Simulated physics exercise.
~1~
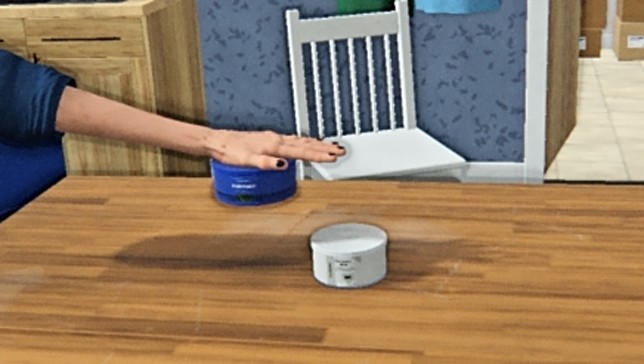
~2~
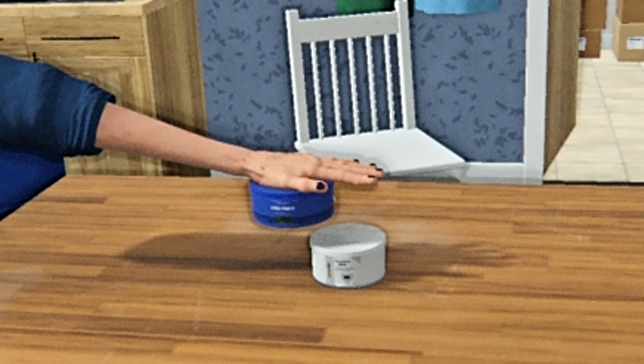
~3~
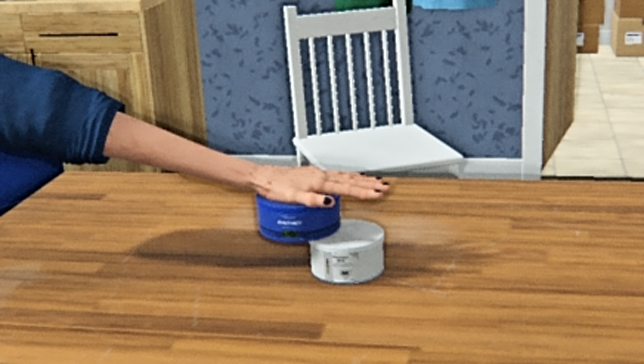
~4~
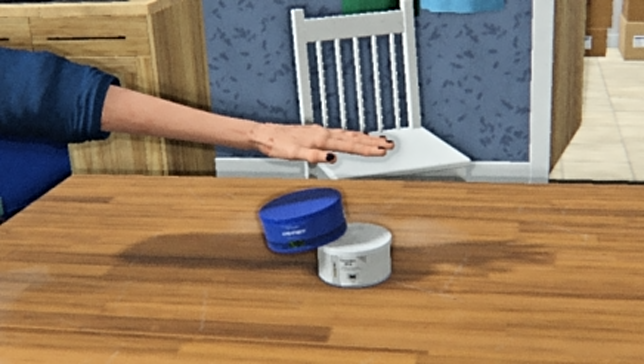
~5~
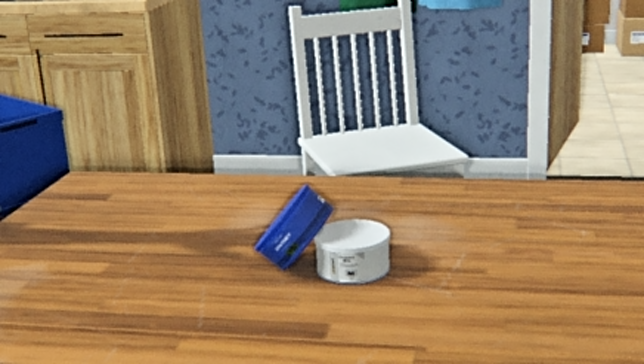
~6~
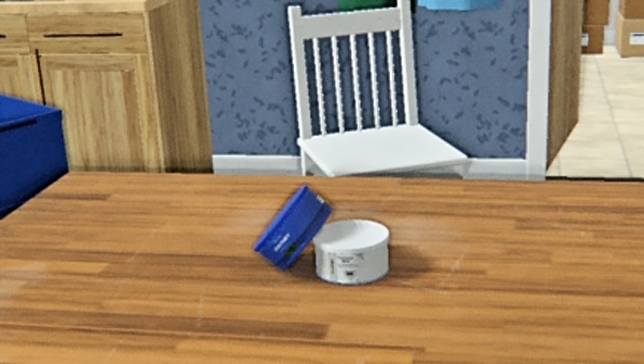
A blue tub moves to the right across a wooden table, held beneath a flat, outstretched hand reaching in from the left, toward a white tub standing near the middle. The hand brings it down so that its edge rests over the top of the white one. Then the fingers lift away and the arm draws back, and the blue tub begins to tilt. It tips steeply down to the left, sliding off the white tub's top. It ends up at rest, leaning on its edge against the white tub, which stays in place.
